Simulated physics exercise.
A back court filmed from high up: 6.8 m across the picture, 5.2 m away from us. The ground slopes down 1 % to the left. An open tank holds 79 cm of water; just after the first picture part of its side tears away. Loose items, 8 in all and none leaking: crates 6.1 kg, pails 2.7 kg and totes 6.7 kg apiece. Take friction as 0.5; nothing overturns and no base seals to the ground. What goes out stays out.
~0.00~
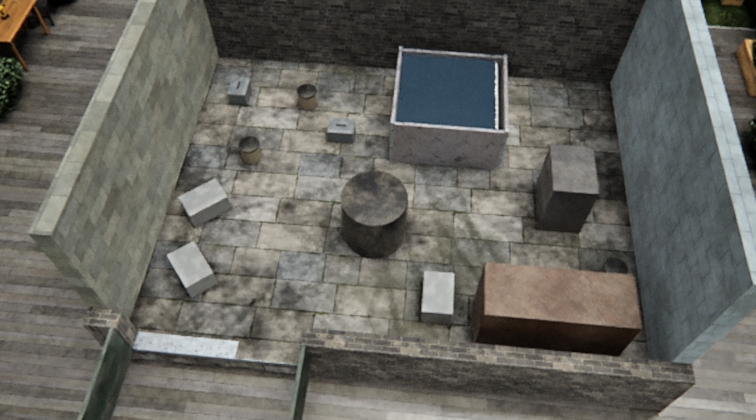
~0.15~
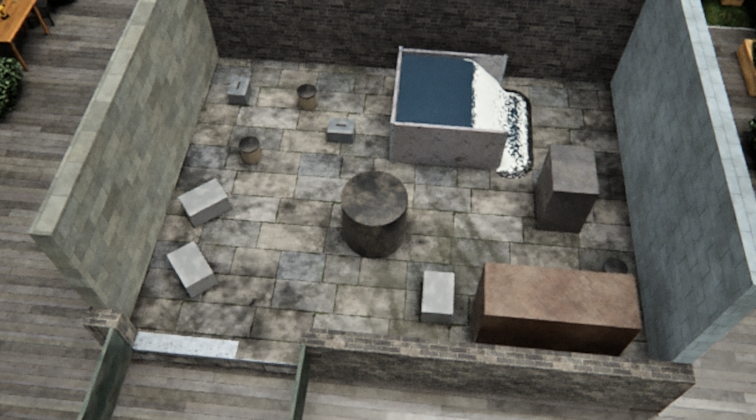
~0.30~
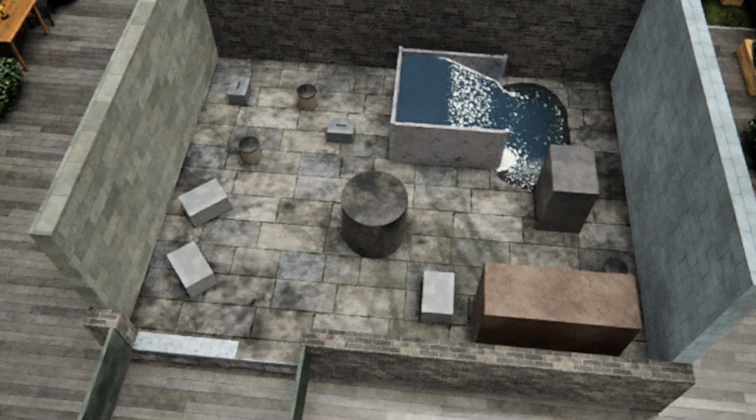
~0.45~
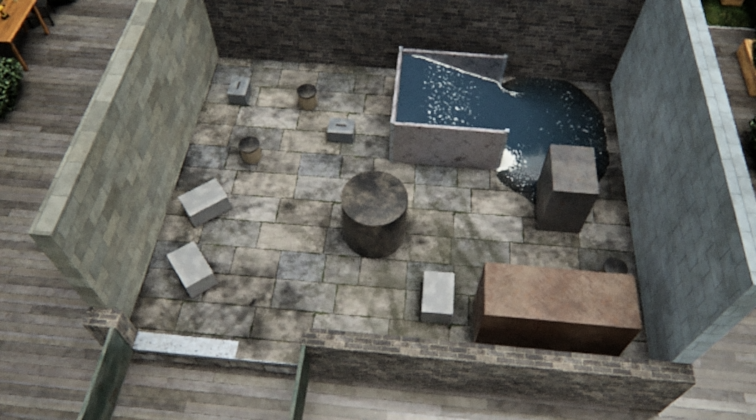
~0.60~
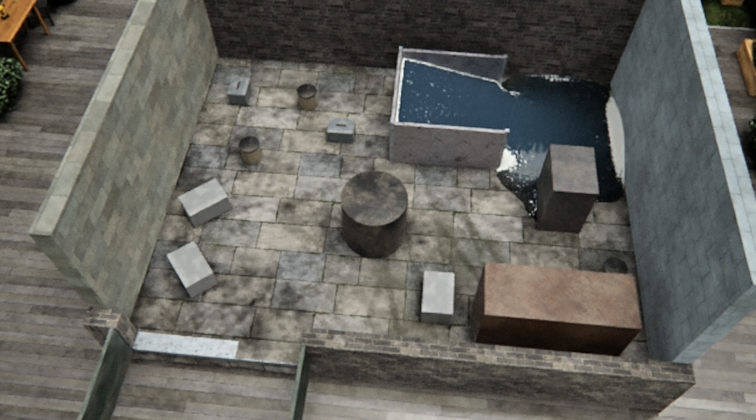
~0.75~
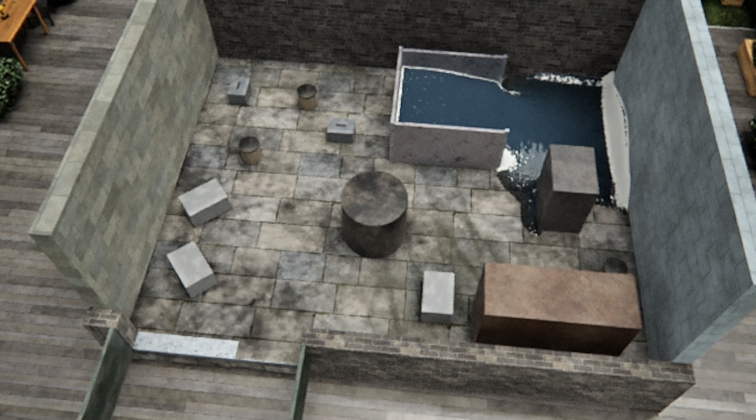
A raised square tank in a walled stone yard lost its right side, and dark water poured out, spread around a tall gray block and reached the right wall, while the scattered objects stayed put.
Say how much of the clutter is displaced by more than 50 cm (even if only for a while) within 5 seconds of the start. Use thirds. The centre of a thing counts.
That comes to under a third.
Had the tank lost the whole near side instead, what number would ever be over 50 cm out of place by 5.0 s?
In that case 5 of them.
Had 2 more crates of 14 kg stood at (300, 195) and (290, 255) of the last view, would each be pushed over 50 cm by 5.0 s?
In that order: Short of it, under.
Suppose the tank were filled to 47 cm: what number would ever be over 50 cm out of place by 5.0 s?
Then 1.
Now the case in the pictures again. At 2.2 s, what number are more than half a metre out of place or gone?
By then 1.
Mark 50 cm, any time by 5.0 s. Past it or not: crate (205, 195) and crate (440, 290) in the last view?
In that order: Short of it, past it.
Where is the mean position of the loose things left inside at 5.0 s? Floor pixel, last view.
Around (272, 192).
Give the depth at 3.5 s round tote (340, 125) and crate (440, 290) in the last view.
About 0 and 2 cm.
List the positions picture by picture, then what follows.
A crate at (439, 292) rests on the ground; a crate at (203, 197) rests on the ground; 2.3 m2 under water; 0 of 8 have shifted, in the first frame.
A crate at (439, 292) rests on the ground; a crate at (203, 197) rests on the ground; water covers 3.3 m2; 0 of 8 have shifted, in the second frame.
A crate at (439, 292) rests on the ground; a crate at (203, 197), on the bottom; water covers 4.6 m2; 0 of 8 have shifted, in the third frame.
A crate at (439, 292) rests on the ground; a crate at (203, 197), on the bottom; water covers 6.1 m2; 0 of 8 have shifted, in the fourth frame.
A crate at (439, 292) rests on the ground; a crate at (203, 197), on the bottom; water covers 7.0 m2; 0 of 8 have shifted, in the fifth frame.
A crate at (439, 292), on the bottom; a crate at (203, 197) rests on the ground; 7.1 m2 under water; 0 of 8 have shifted, in the sixth frame.
After 1.1 s 0 of 8 are over 50 cm from their spots; 0 afloat.
After 2.2 s 1 of 8 are over 50 cm from their spots; 1 afloat.
After 3.5 s 2 of 8 are over 50 cm from their spots; 1 afloat.
After 5.0 s 2 of 8 are over 50 cm from their spots, and 2 have been at some point; 2 afloat.
